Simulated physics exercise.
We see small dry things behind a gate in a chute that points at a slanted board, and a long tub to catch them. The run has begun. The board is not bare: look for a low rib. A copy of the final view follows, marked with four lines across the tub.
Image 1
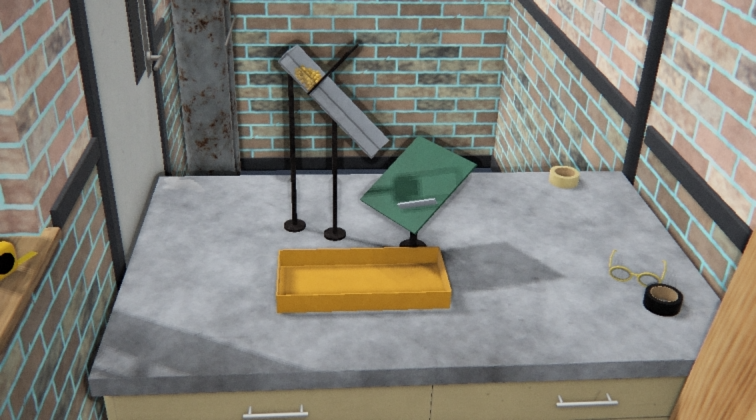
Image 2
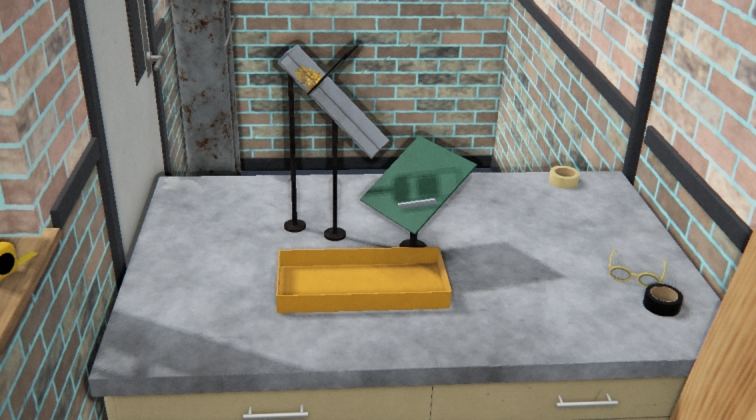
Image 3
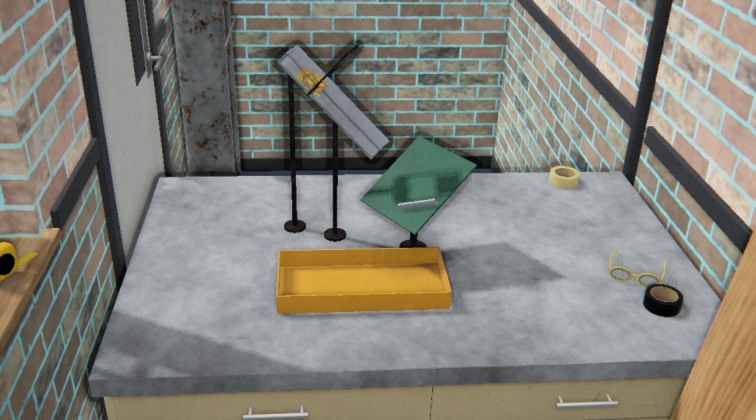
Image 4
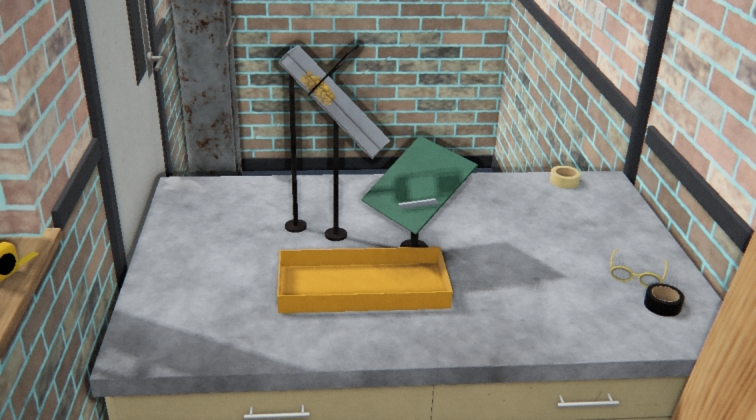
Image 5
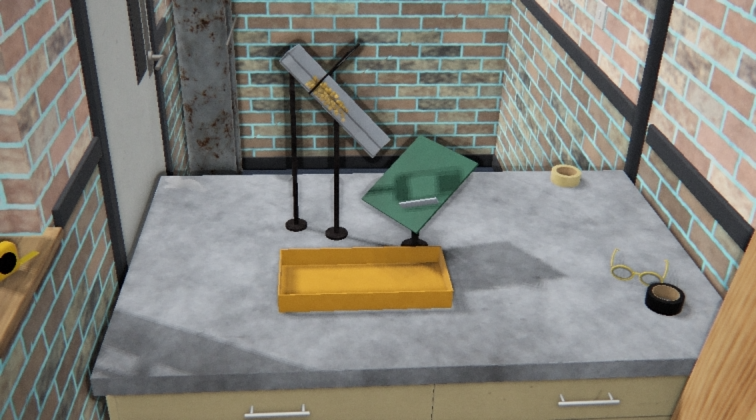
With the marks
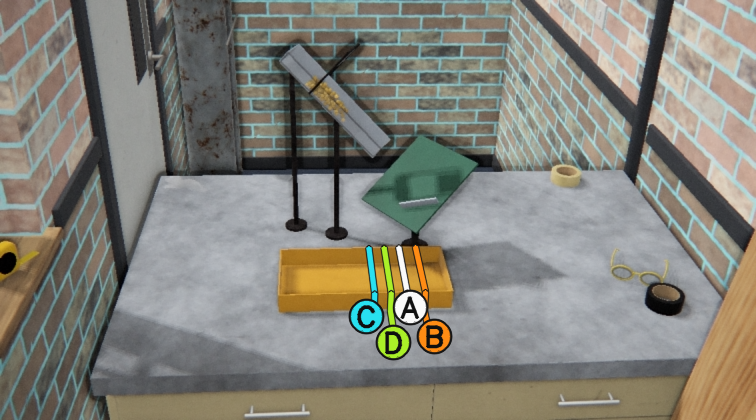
On a grey worktop, small yellow pieces slide down a sloping chute toward the lower right.
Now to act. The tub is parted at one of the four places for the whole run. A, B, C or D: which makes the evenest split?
It is C.
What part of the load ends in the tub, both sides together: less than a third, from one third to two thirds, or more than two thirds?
About that: From one third to two thirds.
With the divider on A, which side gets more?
The left side.
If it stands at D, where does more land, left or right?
More lands on the left.
On the marked copy, line A crosses the front rim at (407, 292); line B crosses the front rim at (425, 291); line C crosses the front rim at (374, 293); line D crosses the front rim at (391, 292).
With A, of what is caught, every piece on the left of the divider, not one piece on the right.
With B, of what is caught, every piece on the left of the divider, not one piece on the right.
With C, of what is caught, roughly a third on the left of the divider, roughly two thirds on the right.
With D, of what is caught, the larger part on the left of the divider, about a tenth on the right.
